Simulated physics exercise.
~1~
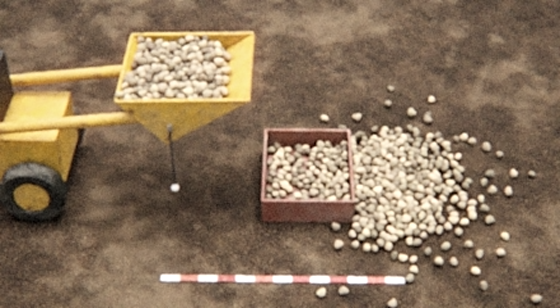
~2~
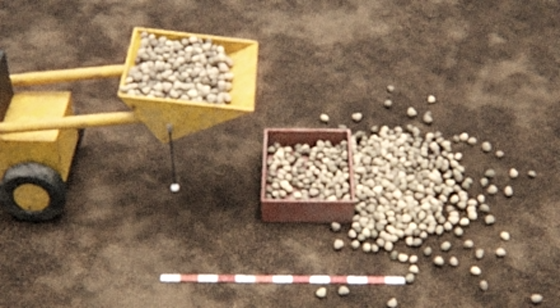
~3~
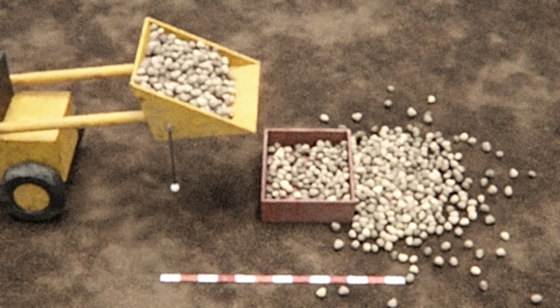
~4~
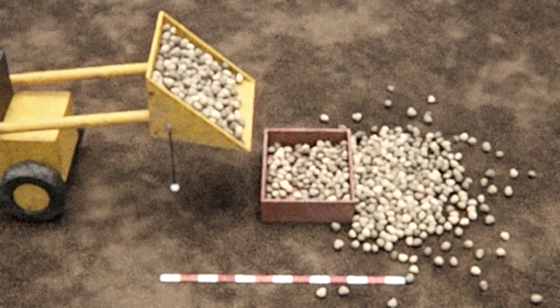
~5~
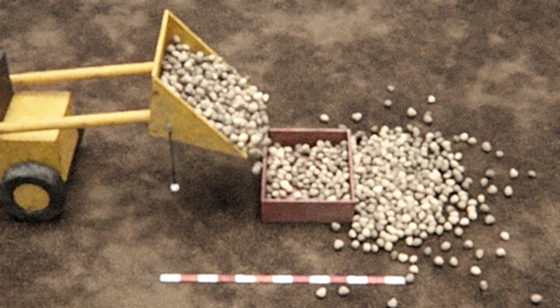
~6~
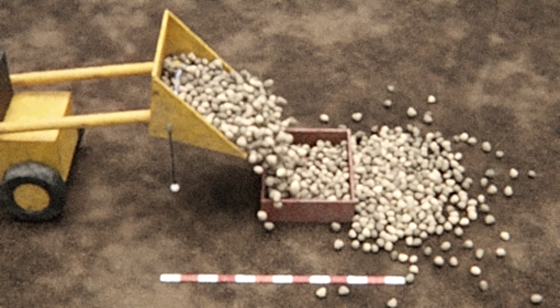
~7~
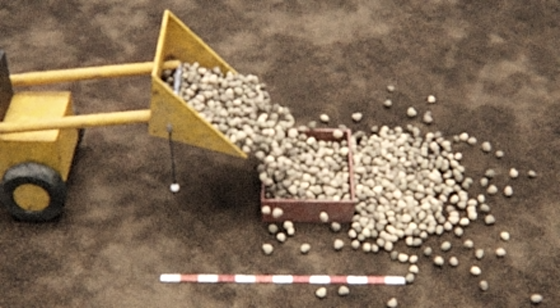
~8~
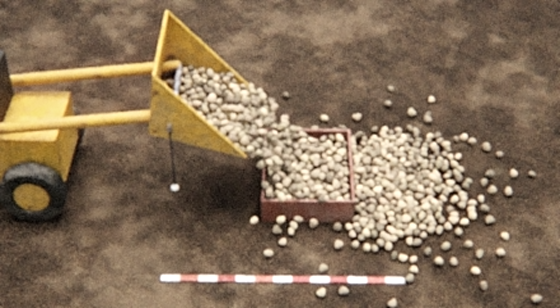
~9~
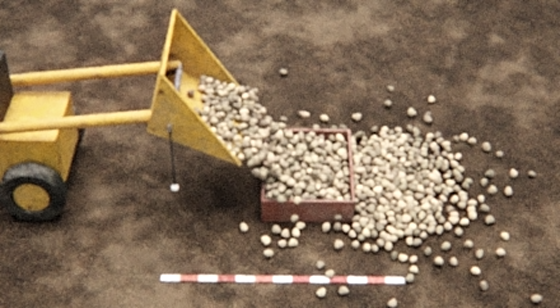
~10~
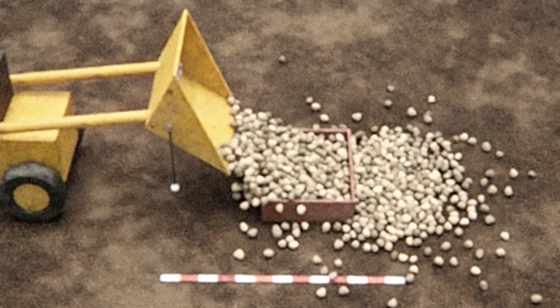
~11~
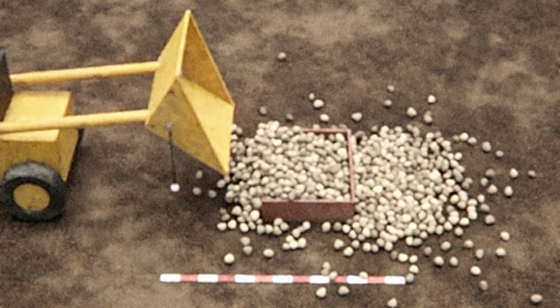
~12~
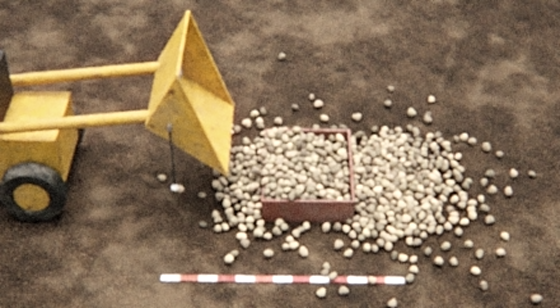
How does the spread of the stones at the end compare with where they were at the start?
At the start the stones were split between the raised bucket on the left and the bin and pile on the right. By the end the bucket's stones had moved right and down, so all of them lay in and around the bin.
A yellow toy-like loader tipped its raised bucket of round stones toward a reddish-brown bin, paused as they began pouring, then tipped further until it was empty, leaving the bin heaped and stones spilled around it, joining the pile on the right.
